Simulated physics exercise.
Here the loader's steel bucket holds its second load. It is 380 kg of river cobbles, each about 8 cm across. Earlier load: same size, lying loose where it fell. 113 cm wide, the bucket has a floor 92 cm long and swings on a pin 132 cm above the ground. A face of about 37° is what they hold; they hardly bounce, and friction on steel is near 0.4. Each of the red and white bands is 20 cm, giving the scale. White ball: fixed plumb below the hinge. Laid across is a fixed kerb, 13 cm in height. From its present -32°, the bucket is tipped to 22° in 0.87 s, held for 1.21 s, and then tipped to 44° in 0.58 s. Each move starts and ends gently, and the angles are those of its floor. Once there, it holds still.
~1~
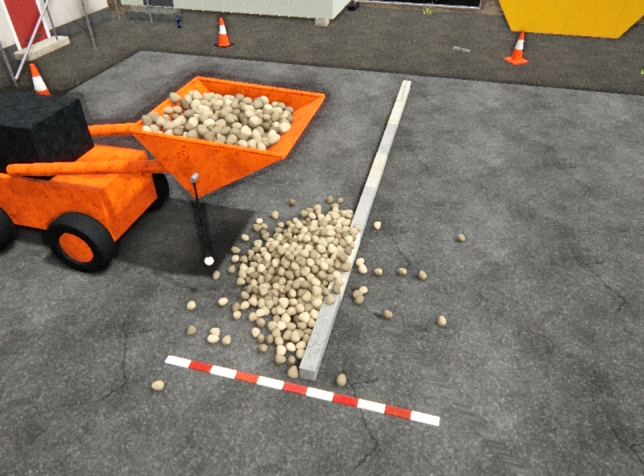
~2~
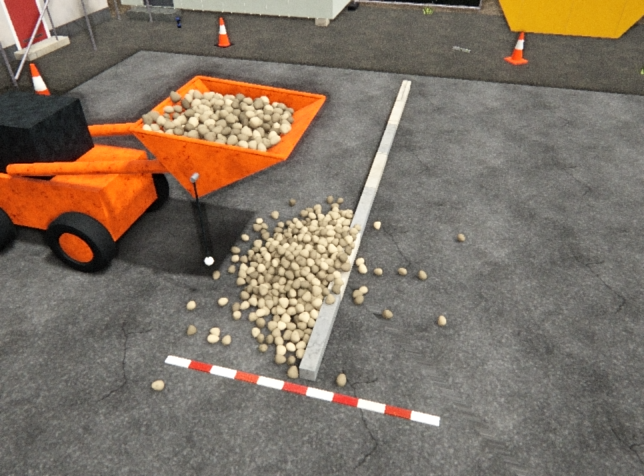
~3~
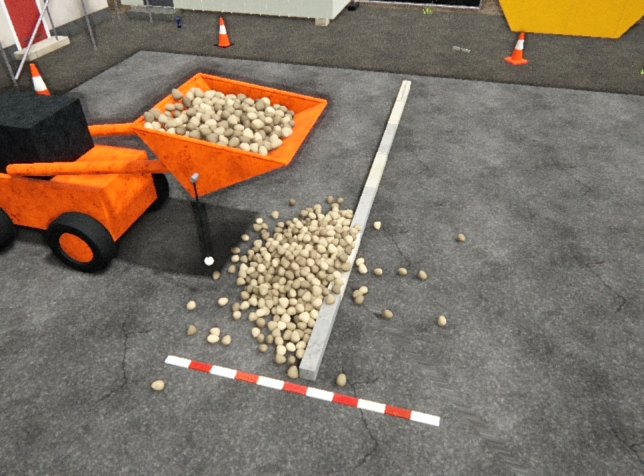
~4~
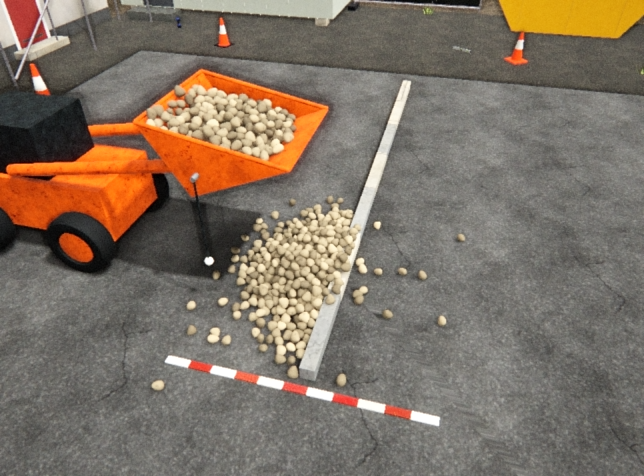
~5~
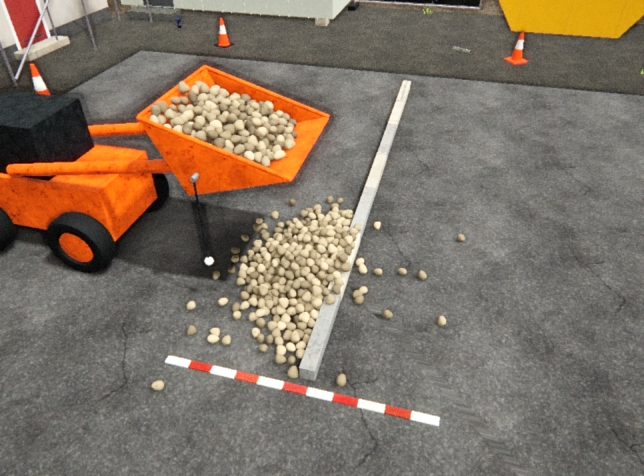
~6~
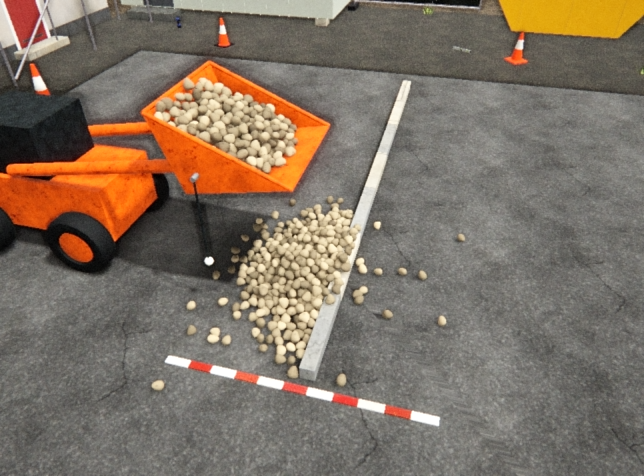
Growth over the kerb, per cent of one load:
65 percent.
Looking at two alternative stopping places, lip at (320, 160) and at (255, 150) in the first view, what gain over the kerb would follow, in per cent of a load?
90 % and 30 %.
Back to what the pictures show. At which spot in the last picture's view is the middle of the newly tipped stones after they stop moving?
In the last view, about pixel (362, 271).
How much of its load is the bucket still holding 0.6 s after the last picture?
About 95 per cent.
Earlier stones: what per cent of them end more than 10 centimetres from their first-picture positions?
Roughly 5 % of them.
Then, 0.3 s after the last picture the floor is at 13°; in per cent of one load, 100 in the bucket, 97 on this side of the kerb, 3 over the kerb; the foremost stones are at (402, 292).
Then, 0.6 s after the last picture the floor is at 22°; in per cent of one load, 96 in the bucket, 101 on this side of the kerb, 3 over the kerb; the foremost stones are at (402, 292).
Then, 2.7 s after the last picture the floor is at 44°; in per cent of one load, 0 in the bucket, 132 on this side of the kerb, 68 over the kerb; the foremost stones are at (513, 275).
Then, 5.3 s after the last picture the floor is at 44°; in per cent of one load, 0 in the bucket, 132 on this side of the kerb, 68 over the kerb; the foremost stones are at (513, 275). Net gain over the kerb, 65.
